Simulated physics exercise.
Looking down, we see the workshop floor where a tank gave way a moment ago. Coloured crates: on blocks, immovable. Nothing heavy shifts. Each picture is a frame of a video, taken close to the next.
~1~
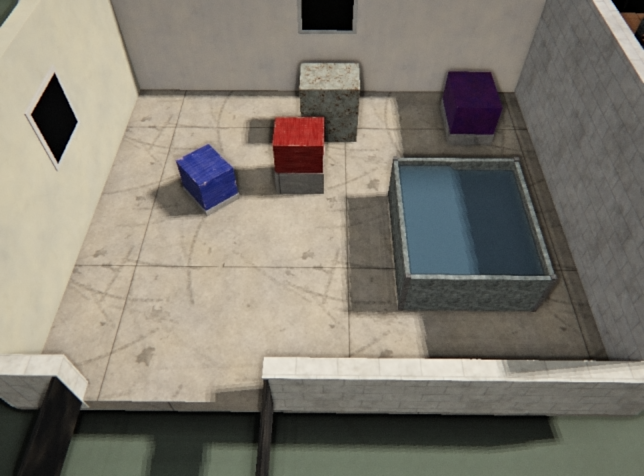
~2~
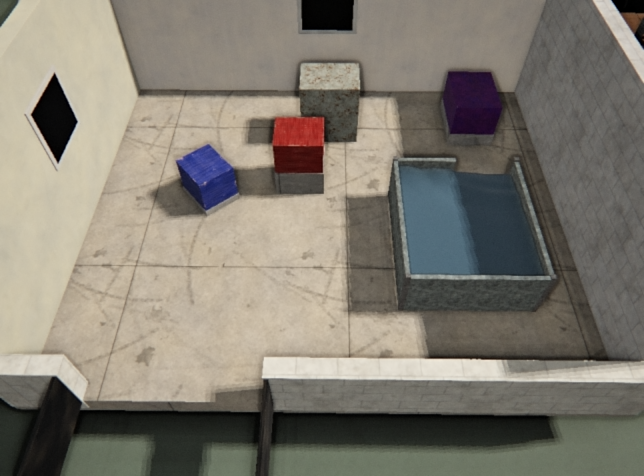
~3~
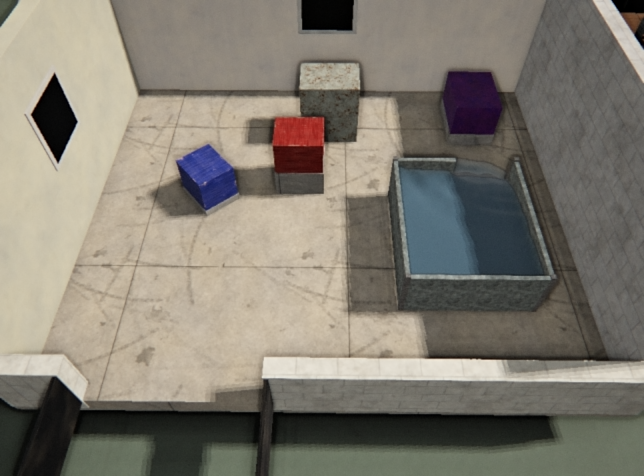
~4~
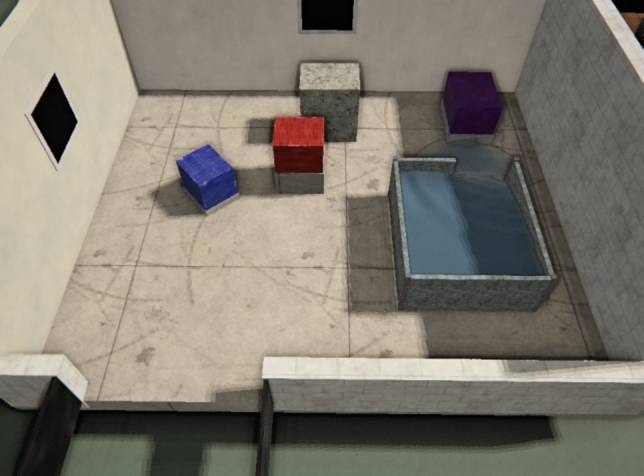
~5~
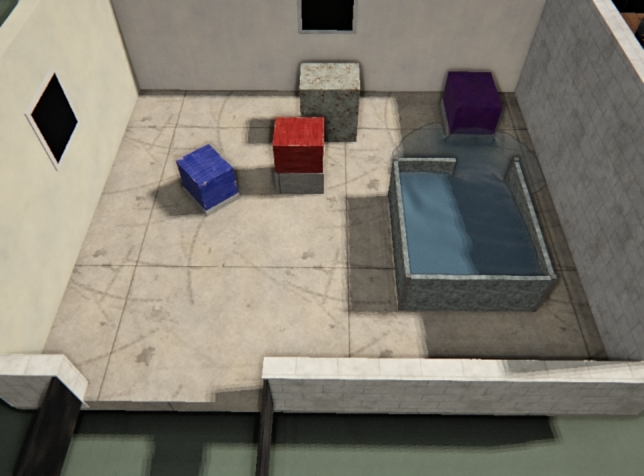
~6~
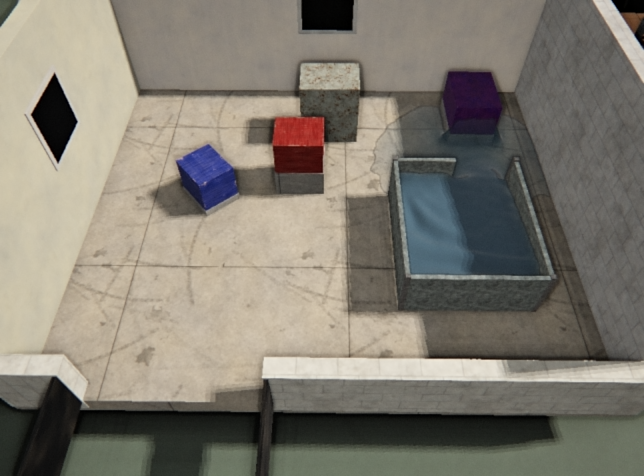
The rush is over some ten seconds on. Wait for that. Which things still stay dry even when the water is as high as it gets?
Result: The red crate comes through untouched; the purple crate comes through with water on it; the blue crate comes through untouched.
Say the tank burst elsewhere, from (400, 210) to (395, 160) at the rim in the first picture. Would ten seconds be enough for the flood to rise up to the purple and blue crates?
One by one: The purple one stays dry, the blue one gets wet.
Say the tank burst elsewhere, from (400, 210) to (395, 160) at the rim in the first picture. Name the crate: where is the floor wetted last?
My pick is the one in purple.
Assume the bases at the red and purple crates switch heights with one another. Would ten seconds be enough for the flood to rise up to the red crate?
Well, the red one stays untouched then.
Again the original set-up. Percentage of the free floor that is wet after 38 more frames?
Roughly 75 per cent.
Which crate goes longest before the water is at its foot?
Coming in last, the blue crate.
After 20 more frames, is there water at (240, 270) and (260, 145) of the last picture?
Going by the order given, the first is still bare and the second inundated.
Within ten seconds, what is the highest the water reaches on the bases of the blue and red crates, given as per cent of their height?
70 and 20 %, roughly.
A moment on, water covers 15 % of the floor; the red crate not reached, the purple crate water round its plinth, the blue crate not reached.
Next, water covers 25 % of the floor; the red crate water round its plinth, the purple crate water round its plinth, the blue crate not reached.
Then, water covers 45 % of the floor; the red crate water round its plinth, the purple crate water round its plinth, the blue crate water round its plinth.
Later, water covers 75 % of the floor; the red crate water round its plinth, the purple crate water round its plinth, the blue crate water round its plinth.
In the end, water covers 100 % of the floor; the red crate stayed above the water, the purple crate was topped, the blue crate stayed above the water.
